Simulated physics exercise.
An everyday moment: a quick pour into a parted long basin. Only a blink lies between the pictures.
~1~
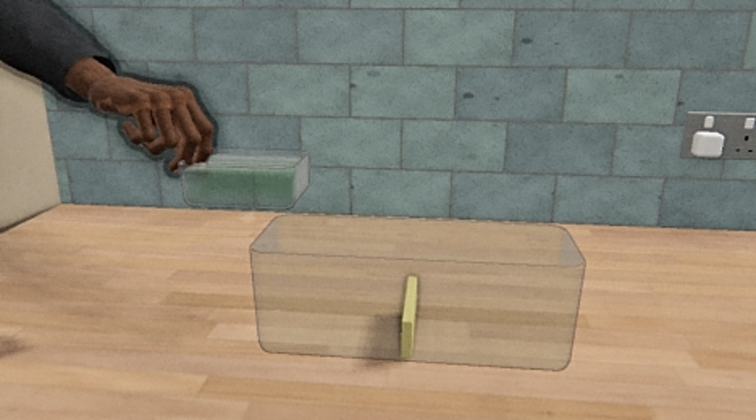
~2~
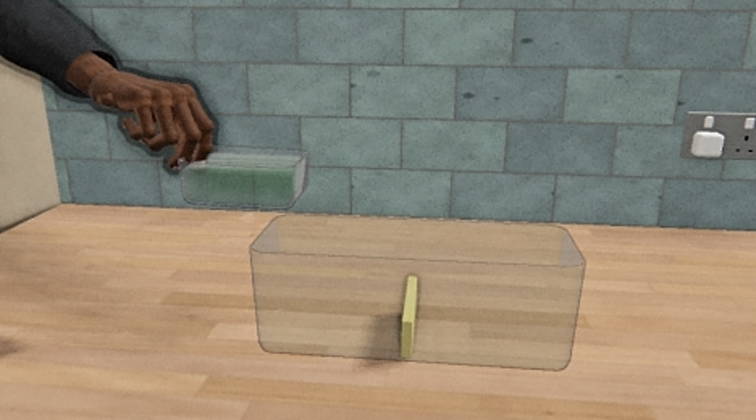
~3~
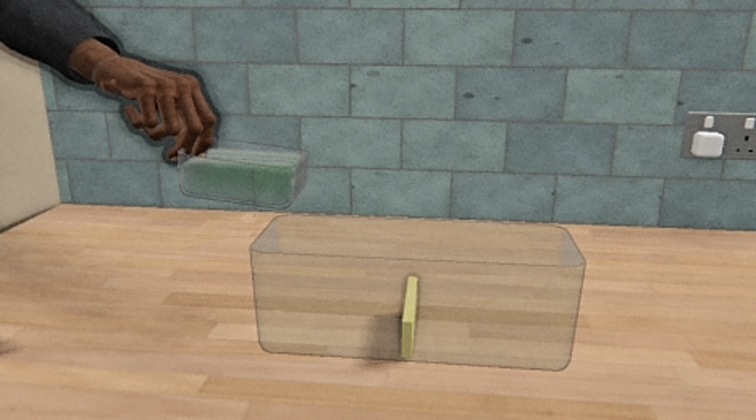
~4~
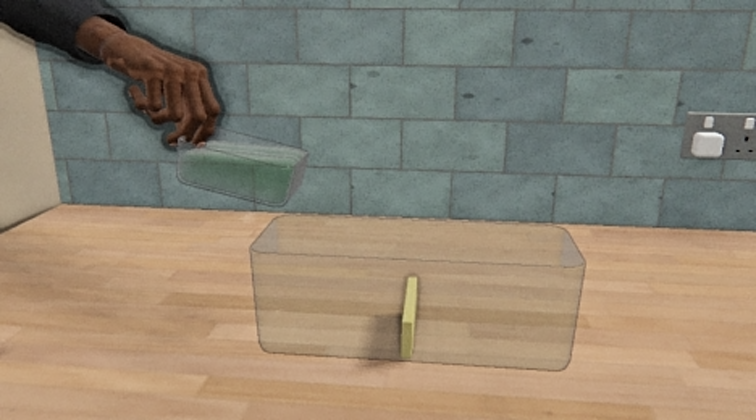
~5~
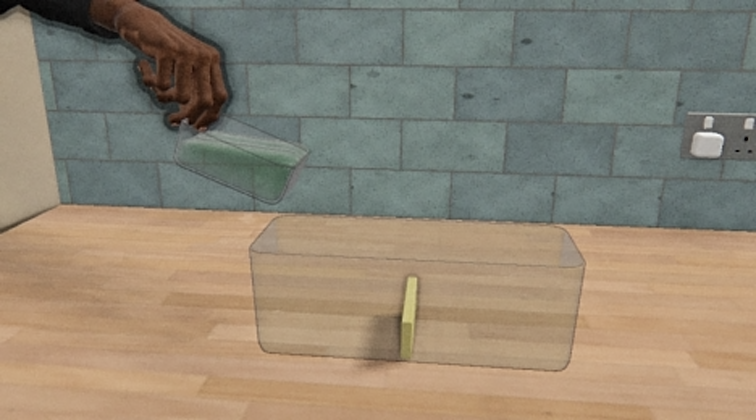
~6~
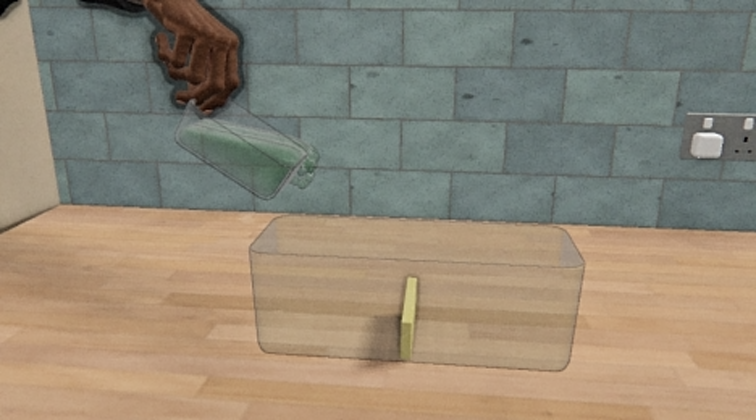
The video shows a hand tilting a small clear container of green liquid rightward above a long transparent basin with a low yellow divider on a wooden counter, and the liquid begins to pass over the container's edge.
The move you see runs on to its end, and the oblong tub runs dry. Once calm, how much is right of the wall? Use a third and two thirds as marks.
The share right of the wall is not even a third.
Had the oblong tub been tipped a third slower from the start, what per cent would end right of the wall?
It comes to 5 per cent or so.
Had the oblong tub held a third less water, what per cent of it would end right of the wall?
It comes to 5 per cent or so.
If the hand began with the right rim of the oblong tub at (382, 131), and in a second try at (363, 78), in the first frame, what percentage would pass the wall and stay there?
Near 85 % and 80 %.
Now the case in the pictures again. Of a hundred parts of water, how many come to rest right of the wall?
It comes to 15 per cent or so.
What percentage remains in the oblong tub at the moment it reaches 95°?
About 10 per cent.
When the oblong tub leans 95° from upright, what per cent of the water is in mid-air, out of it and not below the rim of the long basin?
About 40 per cent.
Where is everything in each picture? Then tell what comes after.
Tilt 0°; pouring edge (302, 161); surface from (197, 162) to (301, 165); the long basin's rim runs from (263, 233) to (575, 246); the wall's top is at (410, 299), in the first frame.
Tilt 1°; pouring edge (302, 161); surface from (197, 160) to (301, 164), in the second frame.
Tilt 6°; pouring edge (302, 161); surface from (196, 156) to (301, 160), in the third frame.
Tilt 13°; pouring edge (301, 161); surface from (195, 148) to (302, 156), in the fourth frame.
Tilt 22°; pouring edge (301, 162); surface from (193, 137) to (302, 155); 4 per cent is over the edge, in the fifth frame.
Tilt 33°; pouring edge (300, 162); surface from (192, 124) to (284, 142); 10 per cent is over the edge, in the sixth frame.
A moment on, the oblong tub is tipped on its side and 8 per cent is still to pour, 49 is left of the wall and 0 right of it.
Next, the oblong tub is tipped right over and 0 per cent is still to pour, 80 is left of the wall and 15 right of it.
Then the oblong tub is tipped right over and 0 per cent is still to pour, 83 is left of the wall and 15 right of it.
Later the oblong tub is tipped right over and 0 per cent is still to pour, 82 is left of the wall and 16 right of it.
Finally, 82 per cent lies left of the wall, 16 right of it and 2 outside.
